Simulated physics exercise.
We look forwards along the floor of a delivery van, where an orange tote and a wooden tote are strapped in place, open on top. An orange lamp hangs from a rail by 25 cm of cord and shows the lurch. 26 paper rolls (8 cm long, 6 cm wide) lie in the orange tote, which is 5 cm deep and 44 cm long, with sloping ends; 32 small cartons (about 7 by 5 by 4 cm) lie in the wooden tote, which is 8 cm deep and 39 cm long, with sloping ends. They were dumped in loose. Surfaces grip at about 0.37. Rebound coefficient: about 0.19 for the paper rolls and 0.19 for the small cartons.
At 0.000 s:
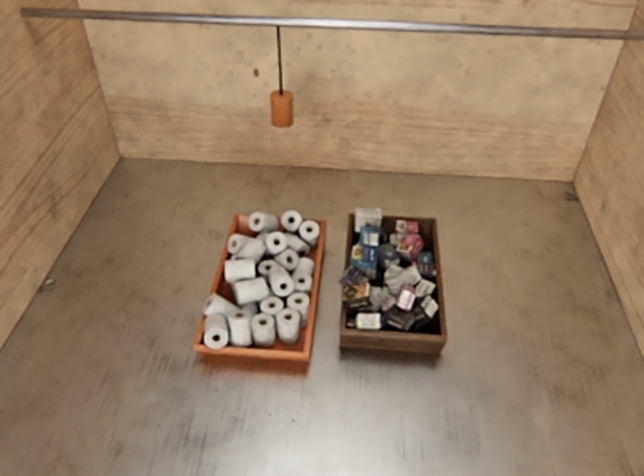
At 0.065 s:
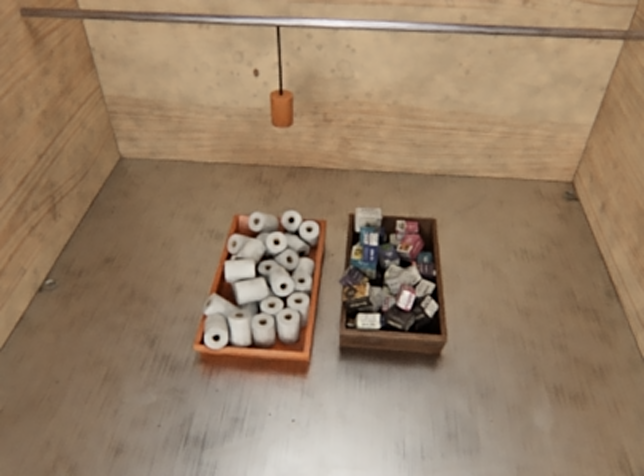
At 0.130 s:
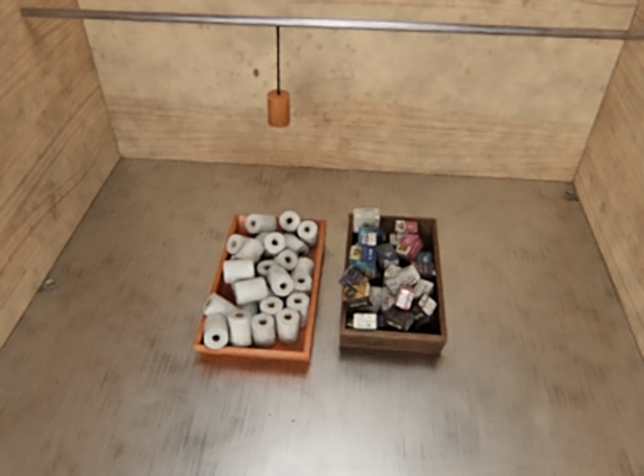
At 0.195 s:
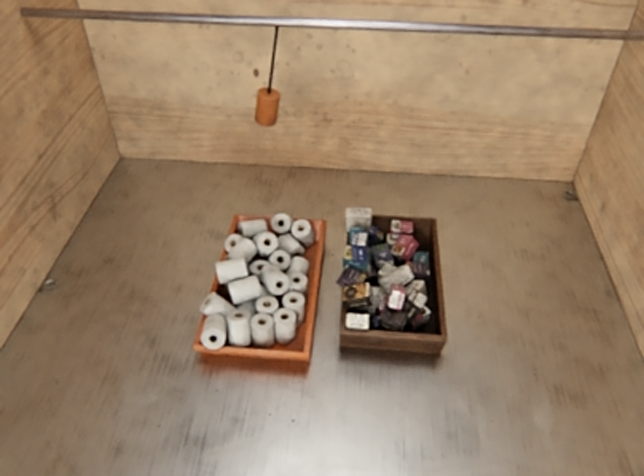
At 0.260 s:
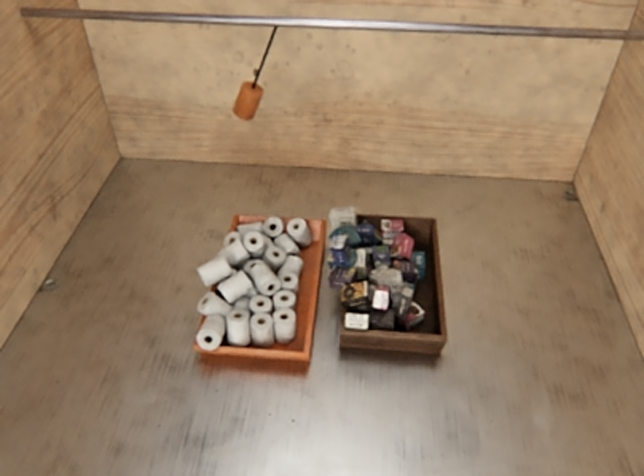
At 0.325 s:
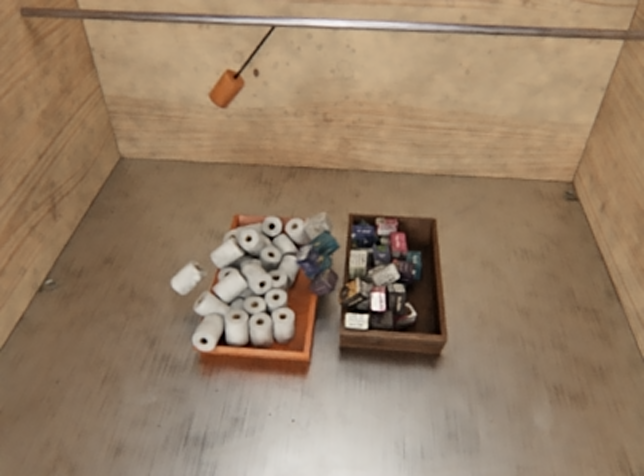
An orange lamp hanging from a rail swung out to the left, and the loose white rolls and small cartons slid left in their two trays until some went over the left-hand sides.
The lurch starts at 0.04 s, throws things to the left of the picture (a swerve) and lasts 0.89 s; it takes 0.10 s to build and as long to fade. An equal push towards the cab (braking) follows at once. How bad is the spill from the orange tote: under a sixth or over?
The orange tote loses more than one in six of its paper rolls.
After 0.63 s, the orange tote is down by 7 of 26 and the wooden tote is down by 7 of 32.
After 1.01 s, the orange tote is down by 8 of 26 and the wooden tote is down by 7 of 32.
After 1.55 s, the orange tote is down by 8 of 26 and the wooden tote is down by 7 of 32.
When it is over (at 2.24 s), the orange tote is down by 8 of 26 and the wooden tote is down by 7 of 32. Asked share, 8 of 26, 31 per cent.
